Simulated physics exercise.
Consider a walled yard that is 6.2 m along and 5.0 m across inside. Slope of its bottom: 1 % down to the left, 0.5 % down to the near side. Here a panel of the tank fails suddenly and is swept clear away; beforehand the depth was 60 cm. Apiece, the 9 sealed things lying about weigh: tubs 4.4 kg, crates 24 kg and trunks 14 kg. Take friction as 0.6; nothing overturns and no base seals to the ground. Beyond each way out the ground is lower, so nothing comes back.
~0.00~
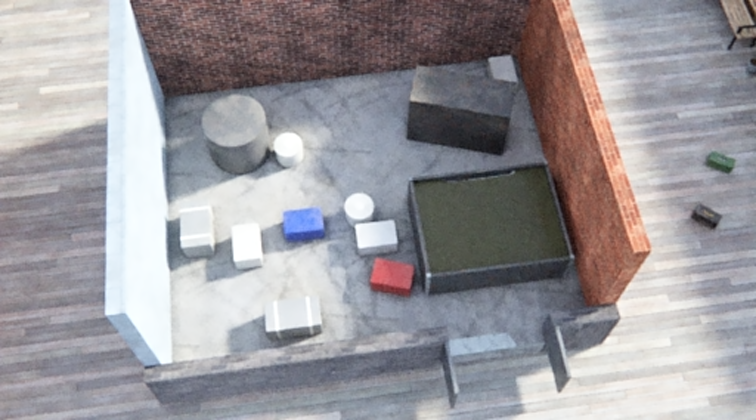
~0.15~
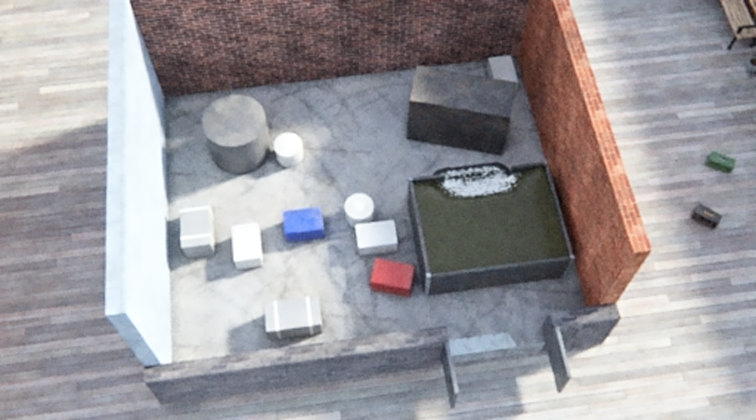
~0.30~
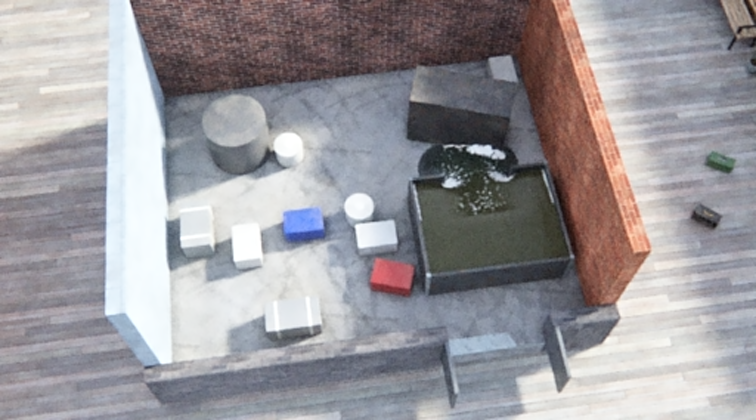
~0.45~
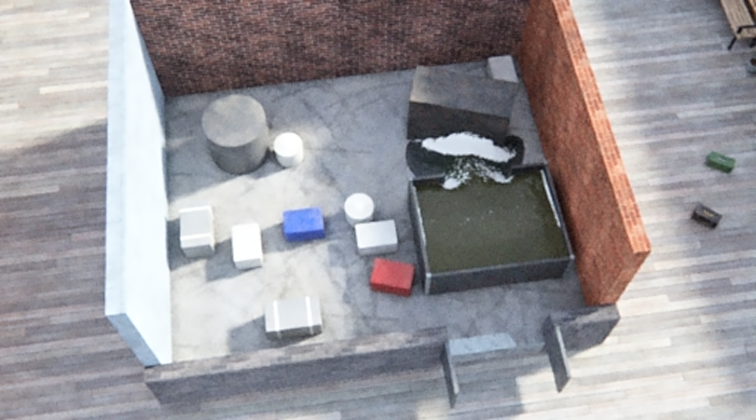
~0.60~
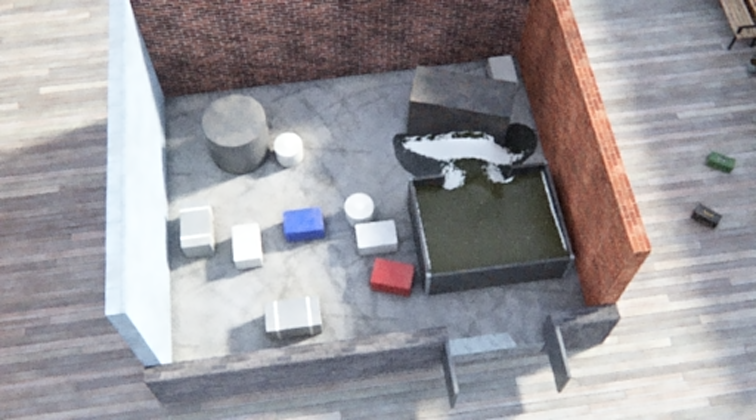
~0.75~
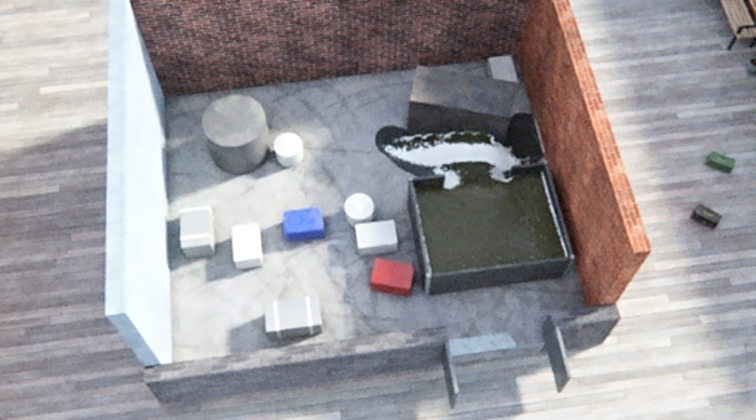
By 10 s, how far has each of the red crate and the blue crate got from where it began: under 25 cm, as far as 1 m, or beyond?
One by one: The red crate is left where it was; the blue crate is left where it was.
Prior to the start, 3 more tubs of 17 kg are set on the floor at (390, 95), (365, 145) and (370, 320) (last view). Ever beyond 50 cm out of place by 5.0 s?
Taking them in the order given: Falls short, exceeds it and falls short.
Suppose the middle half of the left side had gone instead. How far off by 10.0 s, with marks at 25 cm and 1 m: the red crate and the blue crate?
In that situation the red crate creeps a little, while the blue crate drifts a long way.
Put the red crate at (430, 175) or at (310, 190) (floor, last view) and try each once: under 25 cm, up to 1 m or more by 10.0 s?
I'd say it lands far off on the first try and it lands far off on the second.
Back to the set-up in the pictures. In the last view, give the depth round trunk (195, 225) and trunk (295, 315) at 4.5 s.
Roughly 4 and 1 cm.
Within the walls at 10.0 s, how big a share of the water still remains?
Around 98 % of the water.
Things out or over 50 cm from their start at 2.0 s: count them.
By my reckoning, 0.
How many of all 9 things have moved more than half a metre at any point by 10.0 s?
The total is 5.
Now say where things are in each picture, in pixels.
The red crate at (393, 274) rests on the ground; the blue crate at (303, 220), on the bottom; 3.4 m2 under water; 0 of 9 have shifted, in the first picture.
The red crate at (393, 274) rests on the ground; the blue crate at (303, 220) rests on the ground; 3.9 m2 under water; 0 of 9 have shifted, in the second picture.
The red crate at (393, 274), on the bottom; the blue crate at (303, 220), on the bottom; water covers 4.5 m2; 0 of 9 have shifted, in the third picture.
The red crate at (393, 274), on the bottom; the blue crate at (303, 220) rests on the ground; water covers 4.8 m2; 0 of 9 have shifted, in the fourth picture.
The red crate at (393, 274), on the bottom; the blue crate at (303, 220), on the bottom; water covers 5.0 m2; 0 of 9 have shifted, in the fifth picture.
The red crate at (393, 274), on the bottom; the blue crate at (303, 220), on the bottom; 5.4 m2 under water; 0 of 9 have shifted, in the sixth picture.
After 2.0 s the red crate is near (393, 274), 0.0 m from its start, aground; the blue crate is near (303, 220), 0.0 m from its start, aground; 0 of 9 are out; 1 afloat.
After 4.5 s the red crate is near (393, 274), 0.0 m from its start, aground; the blue crate is near (303, 220), 0.0 m from its start, aground; 0 of 9 are out; 1 afloat.
After 7.0 s the red crate is near (393, 274), 0.0 m from its start, aground; the blue crate is near (303, 220), 0.0 m from its start, aground; 0 of 9 are out; 4 afloat.
After 10.0 s the red crate is near (393, 274), 0.0 m from its start, aground; the blue crate is near (303, 220), 0.0 m from its start, aground; 0 of 9 are out; 4 afloat.
